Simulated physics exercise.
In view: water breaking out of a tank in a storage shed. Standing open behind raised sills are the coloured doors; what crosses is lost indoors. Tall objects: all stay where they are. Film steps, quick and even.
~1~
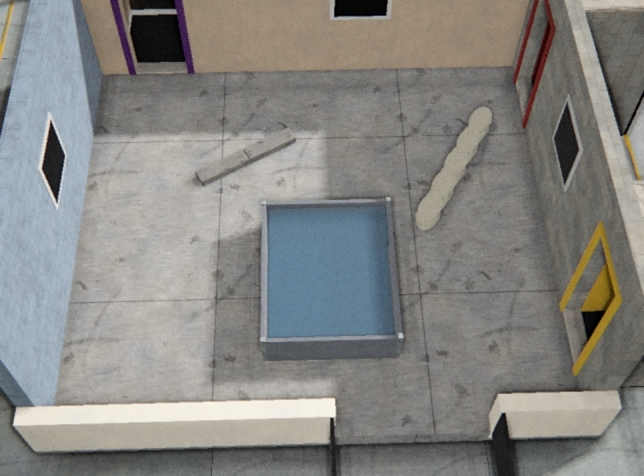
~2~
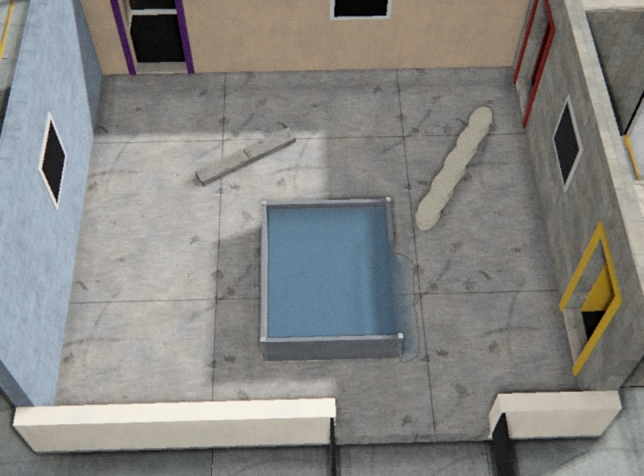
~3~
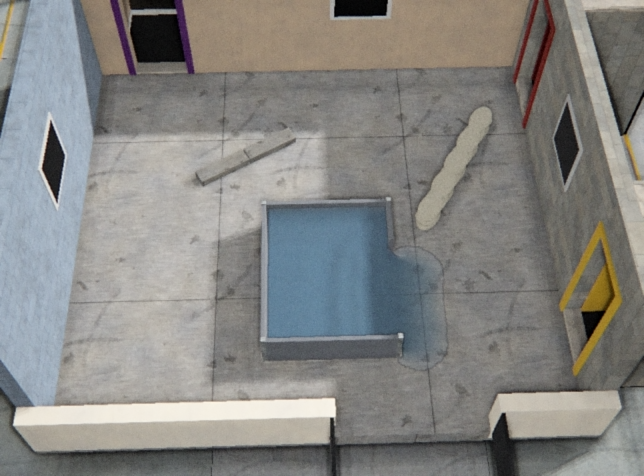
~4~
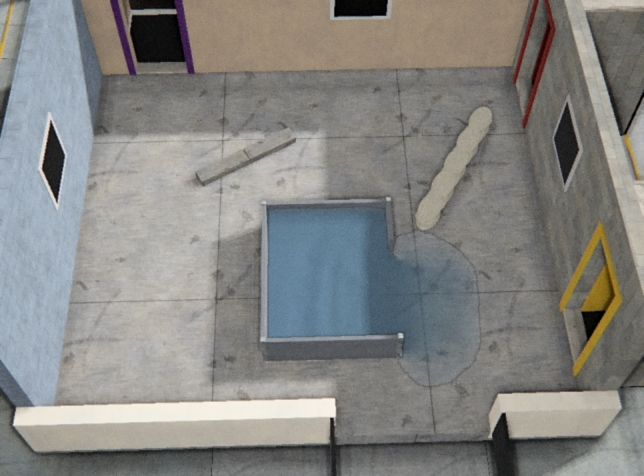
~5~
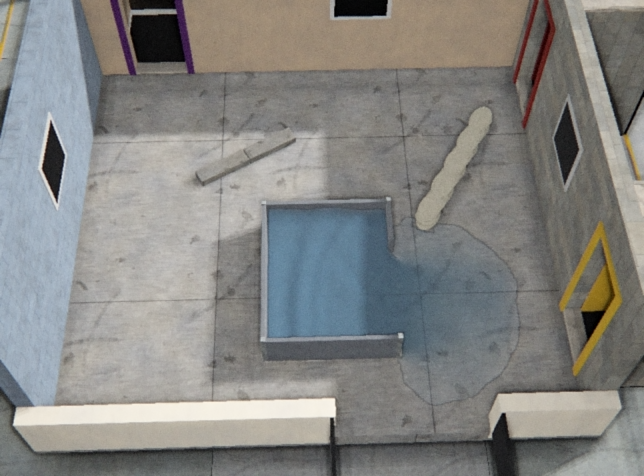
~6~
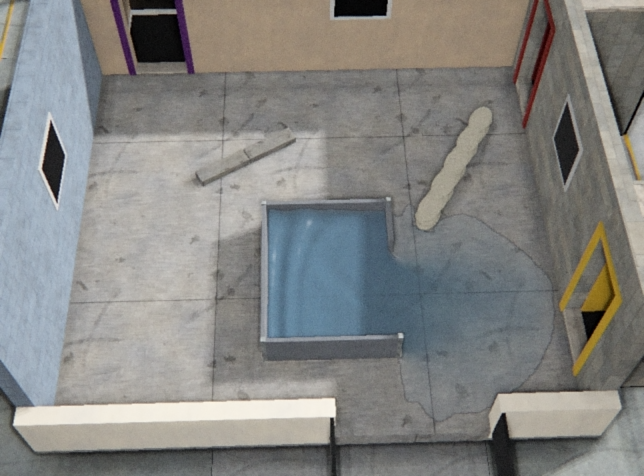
Water fills an open grey tank on the concrete floor of a storage shed, seen from high above by a still camera. Behind it lie a grey beam at left and a pale, lumpy ridge at right, with a purple-edged door at the back, red and yellow ones at right, and a blue wall at left. The tank's right side opens and water pours through, spreading rightward in a widening, rounded, thinning sheet.
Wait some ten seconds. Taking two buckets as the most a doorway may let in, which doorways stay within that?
In order: Most likely the yellow door will exceed two buckets, most likely the purple door will not exceed two buckets, most likely the red door will not exceed two buckets.
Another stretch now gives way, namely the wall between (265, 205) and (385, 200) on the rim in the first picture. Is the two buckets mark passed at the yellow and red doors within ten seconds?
Yellow: Below; red: Above.
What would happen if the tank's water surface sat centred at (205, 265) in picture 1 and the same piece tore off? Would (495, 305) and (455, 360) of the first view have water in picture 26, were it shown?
I'd say watered for the first and watered for the second.
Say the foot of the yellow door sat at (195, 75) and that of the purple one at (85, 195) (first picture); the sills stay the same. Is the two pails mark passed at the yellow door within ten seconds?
Yellow: Comes in low.
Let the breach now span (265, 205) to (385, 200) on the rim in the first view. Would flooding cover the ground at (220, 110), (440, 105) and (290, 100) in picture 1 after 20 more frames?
First soaked, second soaked, third soaked.
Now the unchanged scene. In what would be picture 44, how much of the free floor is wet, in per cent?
Near 40 in a hundred.
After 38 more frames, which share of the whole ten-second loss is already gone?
Share gone: About 75 %.
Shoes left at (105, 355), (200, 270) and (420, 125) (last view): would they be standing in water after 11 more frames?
First spot not wet, second not wet, third not wet.
A moment on, water covers 20 % of the floor; the yellow door over two buckets in, the purple door not reached, the red door not reached.
Next, water covers 20 % of the floor; the yellow door far over two buckets in, the purple door not reached, the red door not reached.
Then, water covers 25 % of the floor; the yellow door far over two buckets in, the purple door not reached, the red door wet at the sill, nothing in.
Later, water covers 40 % of the floor; the yellow door far over two buckets in, the purple door not reached, the red door wet at the sill, nothing in.
In the end, water covers 65 % of the floor; the yellow door far over two buckets in, the purple door wet at the sill, nothing in, the red door wet at the sill, nothing in.
